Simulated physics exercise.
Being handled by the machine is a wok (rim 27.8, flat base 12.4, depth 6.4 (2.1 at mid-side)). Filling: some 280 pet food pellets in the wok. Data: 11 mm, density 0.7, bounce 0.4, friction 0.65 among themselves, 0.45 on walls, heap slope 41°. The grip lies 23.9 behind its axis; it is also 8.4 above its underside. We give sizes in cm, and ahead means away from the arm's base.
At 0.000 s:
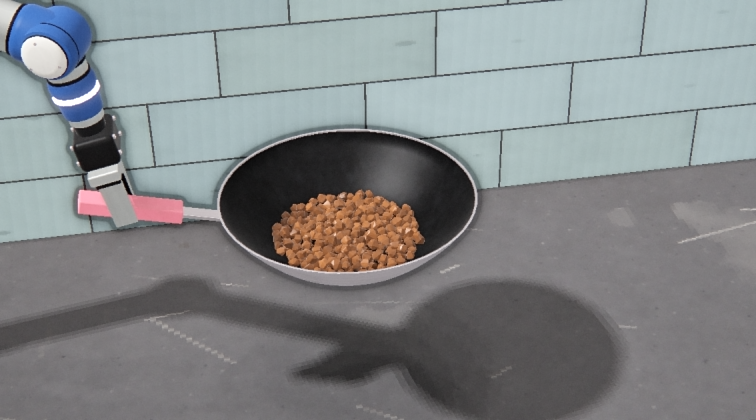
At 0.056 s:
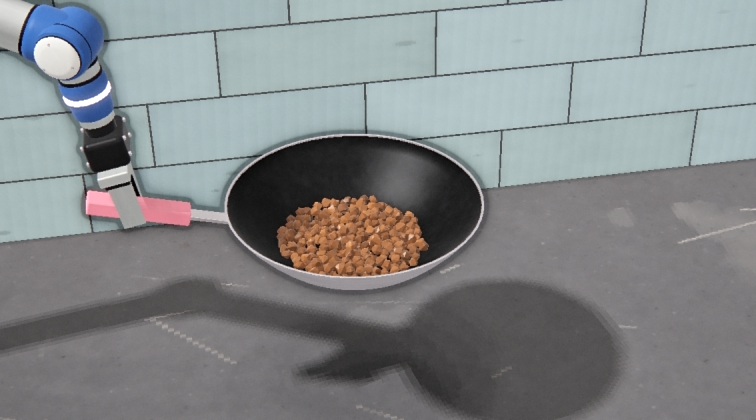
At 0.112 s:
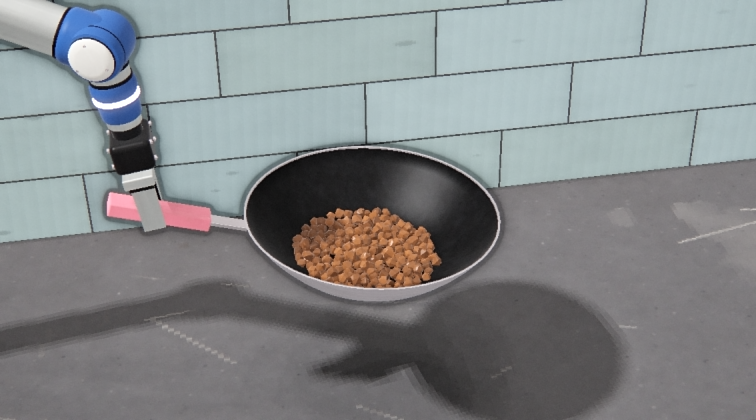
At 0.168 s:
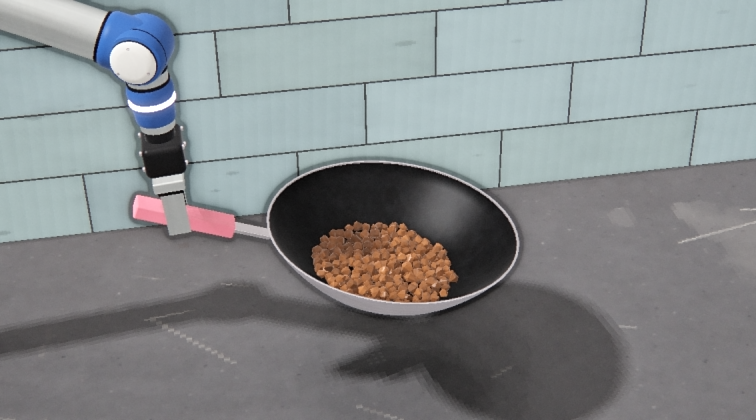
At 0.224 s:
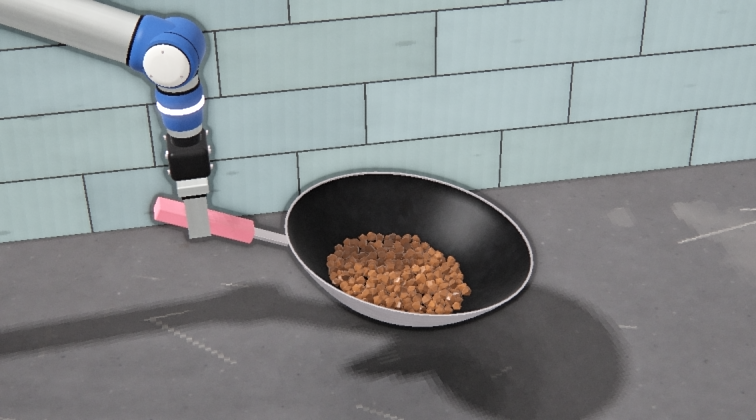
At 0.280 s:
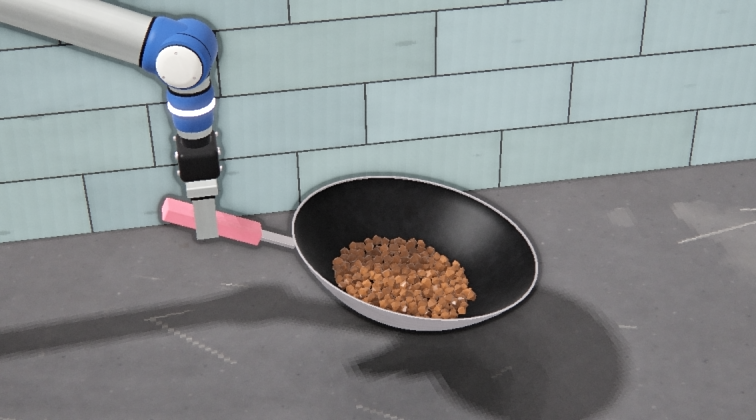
The clip shows a blue and white robotic arm gripping the pink handle of a black wok holding a heap of brown pellets, shifting it a short way right and slightly down while gradually tilting its far side downward.
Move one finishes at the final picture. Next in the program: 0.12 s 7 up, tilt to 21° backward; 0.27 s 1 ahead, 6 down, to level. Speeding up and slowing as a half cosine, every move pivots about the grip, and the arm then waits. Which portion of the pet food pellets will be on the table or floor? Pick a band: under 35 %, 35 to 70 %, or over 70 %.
Over 70 %.
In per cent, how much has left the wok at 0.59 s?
By that moment, something like 100 percent.
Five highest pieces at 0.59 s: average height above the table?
Roughly 78 centimetres, give or take.
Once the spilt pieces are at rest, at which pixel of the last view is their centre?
It ends up around (617, 353).
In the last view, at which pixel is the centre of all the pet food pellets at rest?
Centre at rest: About (598, 354).
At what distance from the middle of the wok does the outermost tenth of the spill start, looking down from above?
Distance: Approx. 40 cm.
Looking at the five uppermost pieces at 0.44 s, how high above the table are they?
About 53 centimetres.
By 0.44 s, tilted 20° backward, highest piece 54 above the table; 135 in the wok, 147 in flight or on a rim.
By 0.59 s, tilted 4° backward, highest piece 78 above the table; 282 in flight or on a rim.
By 0.87 s, level, highest piece 62 above the table; 61 in the wok, 221 in flight or on a rim.
By 1.92 s, level, highest piece 21 above the table; 226 on the table or floor, 56 in the wok.
Final count, 226 on the table or floor, 56 in the wok. That is 80 % on the table or floor.
